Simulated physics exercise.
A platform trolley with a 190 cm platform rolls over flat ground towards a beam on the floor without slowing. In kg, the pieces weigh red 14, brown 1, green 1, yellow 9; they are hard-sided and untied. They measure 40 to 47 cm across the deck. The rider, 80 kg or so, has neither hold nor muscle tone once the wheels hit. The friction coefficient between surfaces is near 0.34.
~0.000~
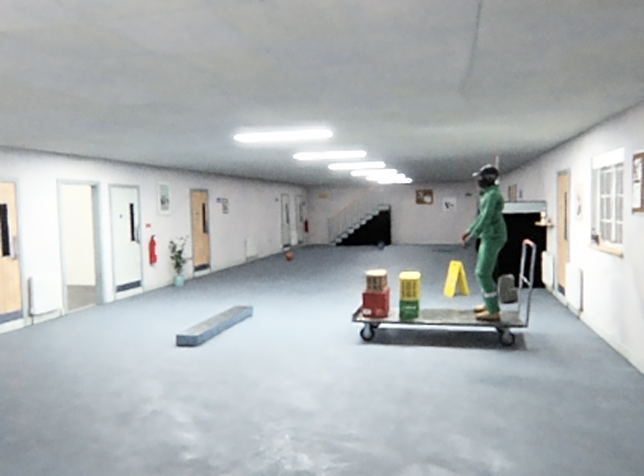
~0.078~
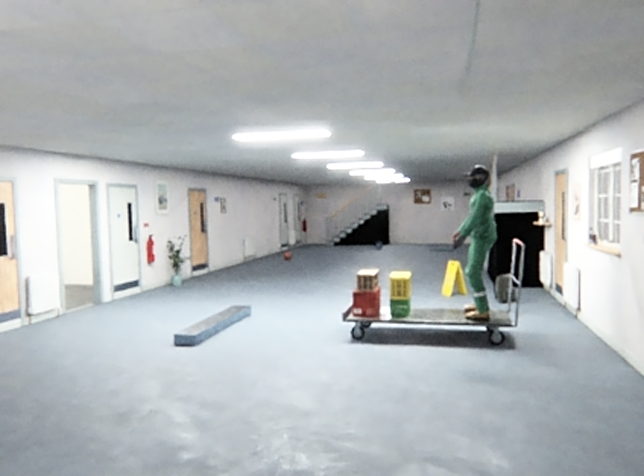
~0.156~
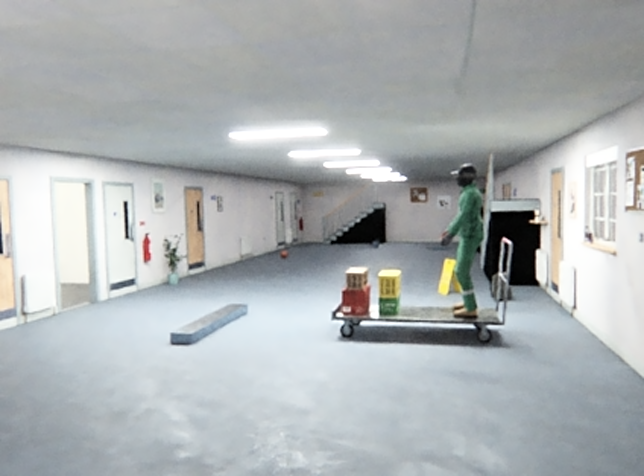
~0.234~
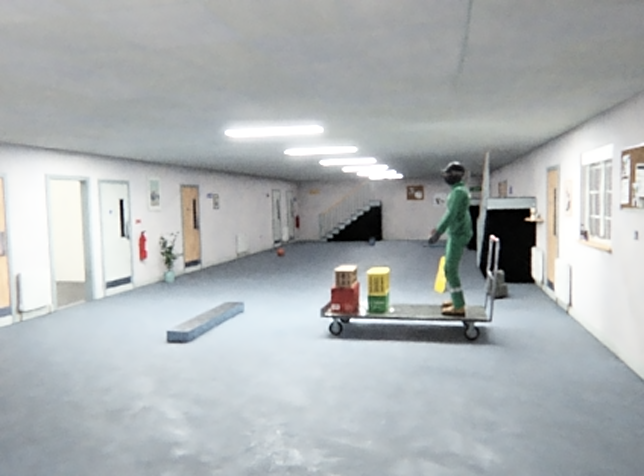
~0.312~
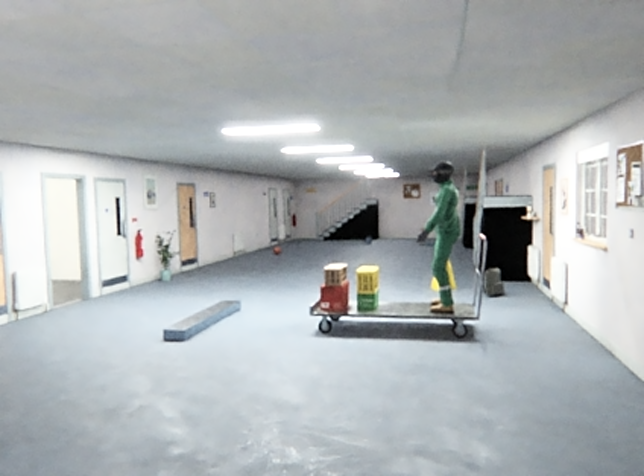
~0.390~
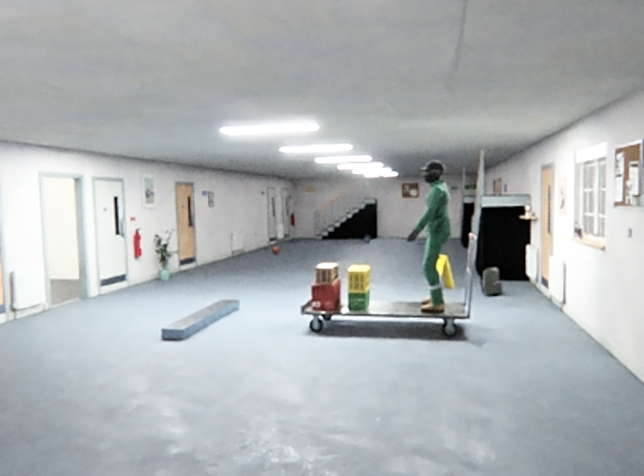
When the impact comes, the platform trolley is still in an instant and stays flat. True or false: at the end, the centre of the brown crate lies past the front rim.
True.
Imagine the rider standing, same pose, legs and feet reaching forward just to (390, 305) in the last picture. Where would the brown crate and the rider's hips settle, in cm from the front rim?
You'd find the brown one 50 cm past and the hips 110 cm behind the front rim.
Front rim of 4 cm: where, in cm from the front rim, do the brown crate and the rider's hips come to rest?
So the brown one settles 50 cm beyond the rim and the hips 130 cm short of it.
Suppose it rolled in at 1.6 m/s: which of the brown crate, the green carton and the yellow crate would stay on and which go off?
Brown: Lost; green: Kept; yellow: Kept.
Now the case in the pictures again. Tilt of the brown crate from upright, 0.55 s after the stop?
I'd put the tilt at close to 60°.
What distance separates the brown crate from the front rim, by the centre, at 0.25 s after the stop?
Roughly 5 cm short of the front rim.
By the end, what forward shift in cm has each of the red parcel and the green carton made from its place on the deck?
The red one ends about 5 cm forward, the green one about 15 cm.
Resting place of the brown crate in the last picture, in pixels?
Around (174, 314).
After 1.57 s the deck stops.
After 2.12 s the brown crate is 7 cm past the rim, tilted 60°, near (203, 277) in the last picture's view.
After 2.57 s the brown crate is 32 cm past the rim, tilted 120°, near (186, 309) in the last picture's view.
Final state at 5.1 s, past the rim, brown crate; behind it, red parcel, green carton, yellow crate and the rider's hips.
